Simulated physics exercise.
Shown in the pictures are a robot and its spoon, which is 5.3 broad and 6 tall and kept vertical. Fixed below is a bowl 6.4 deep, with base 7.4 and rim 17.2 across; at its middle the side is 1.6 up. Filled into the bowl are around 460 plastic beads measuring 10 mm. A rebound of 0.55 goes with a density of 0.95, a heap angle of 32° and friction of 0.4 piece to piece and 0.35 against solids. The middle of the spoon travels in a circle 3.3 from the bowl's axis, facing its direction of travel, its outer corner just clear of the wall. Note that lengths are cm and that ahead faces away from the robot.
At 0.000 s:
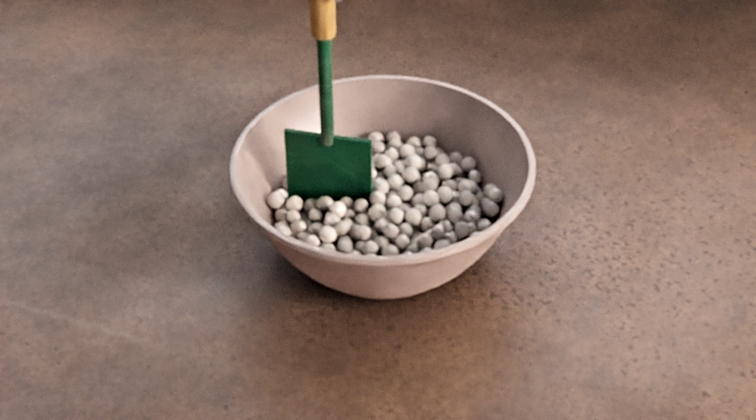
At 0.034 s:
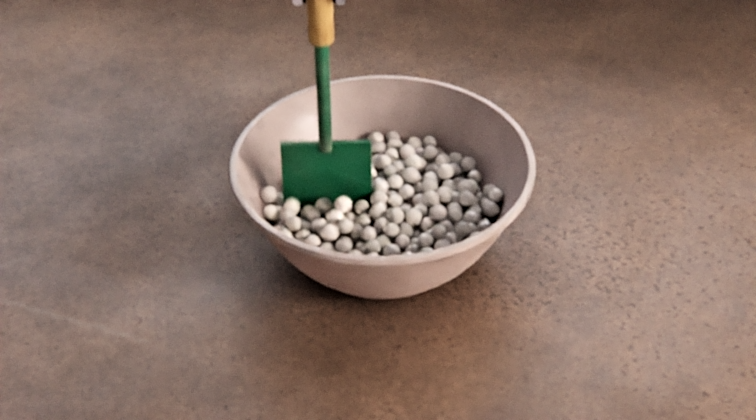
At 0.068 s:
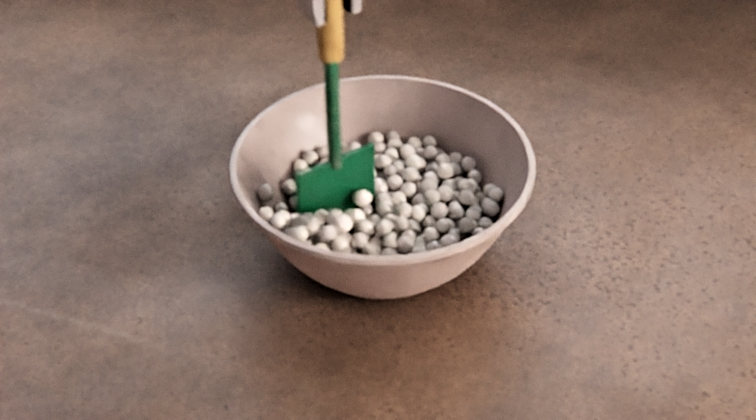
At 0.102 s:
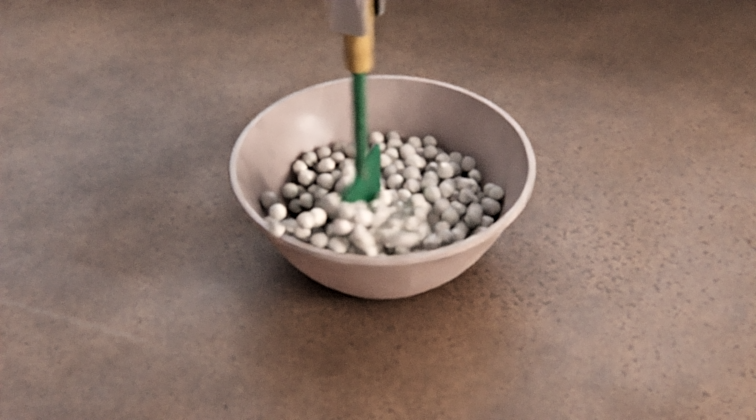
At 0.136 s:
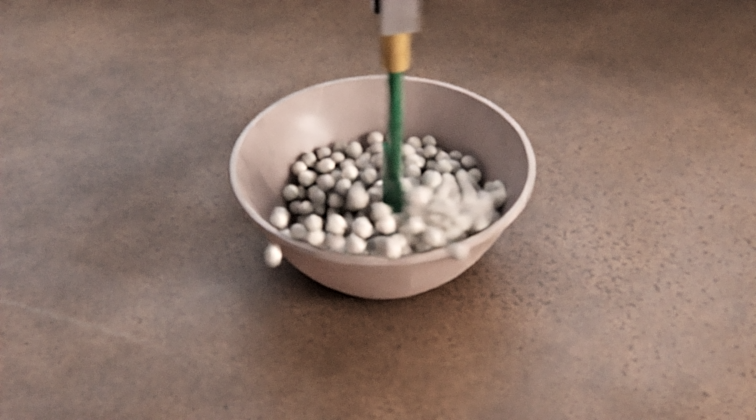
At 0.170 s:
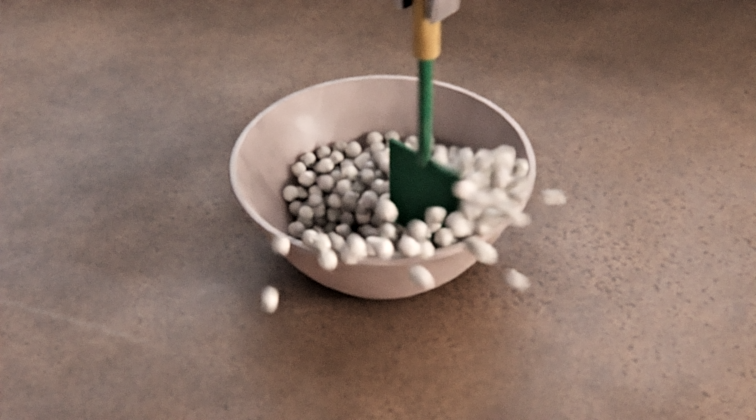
At the start, a green spade-like tool with a flat blade stands upright among pale beads in the left of a wide bowl. The robot sweeps it along the near side to the right, turning the blade, and beads bunch up ahead of it, several flying over the rim by the end.
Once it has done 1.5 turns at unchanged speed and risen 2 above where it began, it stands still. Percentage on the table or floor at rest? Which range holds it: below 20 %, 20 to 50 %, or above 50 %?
The range 20 to 50 %.
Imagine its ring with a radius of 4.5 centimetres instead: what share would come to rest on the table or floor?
Around 5 in a hundred, in that case.
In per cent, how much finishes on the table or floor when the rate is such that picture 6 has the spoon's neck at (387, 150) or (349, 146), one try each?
Roughly 15 and 5 percent, in that order.
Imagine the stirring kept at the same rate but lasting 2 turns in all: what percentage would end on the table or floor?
Roughly 35 percent would end up there.
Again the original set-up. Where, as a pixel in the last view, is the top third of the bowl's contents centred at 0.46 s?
The centre lies near (349, 232) in the last picture.
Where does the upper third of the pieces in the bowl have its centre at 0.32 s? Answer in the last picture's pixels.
I'd put it at around (350, 126).
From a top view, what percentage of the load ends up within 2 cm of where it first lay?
Around 20 in a hundred, roughly.
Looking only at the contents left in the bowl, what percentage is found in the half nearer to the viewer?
I'd put it near 50 per cent.
By 0.32 s, 299° round, highest piece 9 above the table; 371 in the bowl, 37 on the table or floor, 55 in flight or on the tool.
By 0.46 s, 86° round, highest piece 10 above the table; 335 in the bowl, 105 on the table or floor, 23 in flight or on the tool.
By 0.74 s, 180° round, highest piece 5 above the table; 327 in the bowl, 136 on the table or floor.
By 1.44 s, 180° round, highest piece 5 above the table; 327 in the bowl, 136 on the table or floor.
Final count, 327 in the bowl, 136 on the table or floor. That is 29 % on the table or floor.
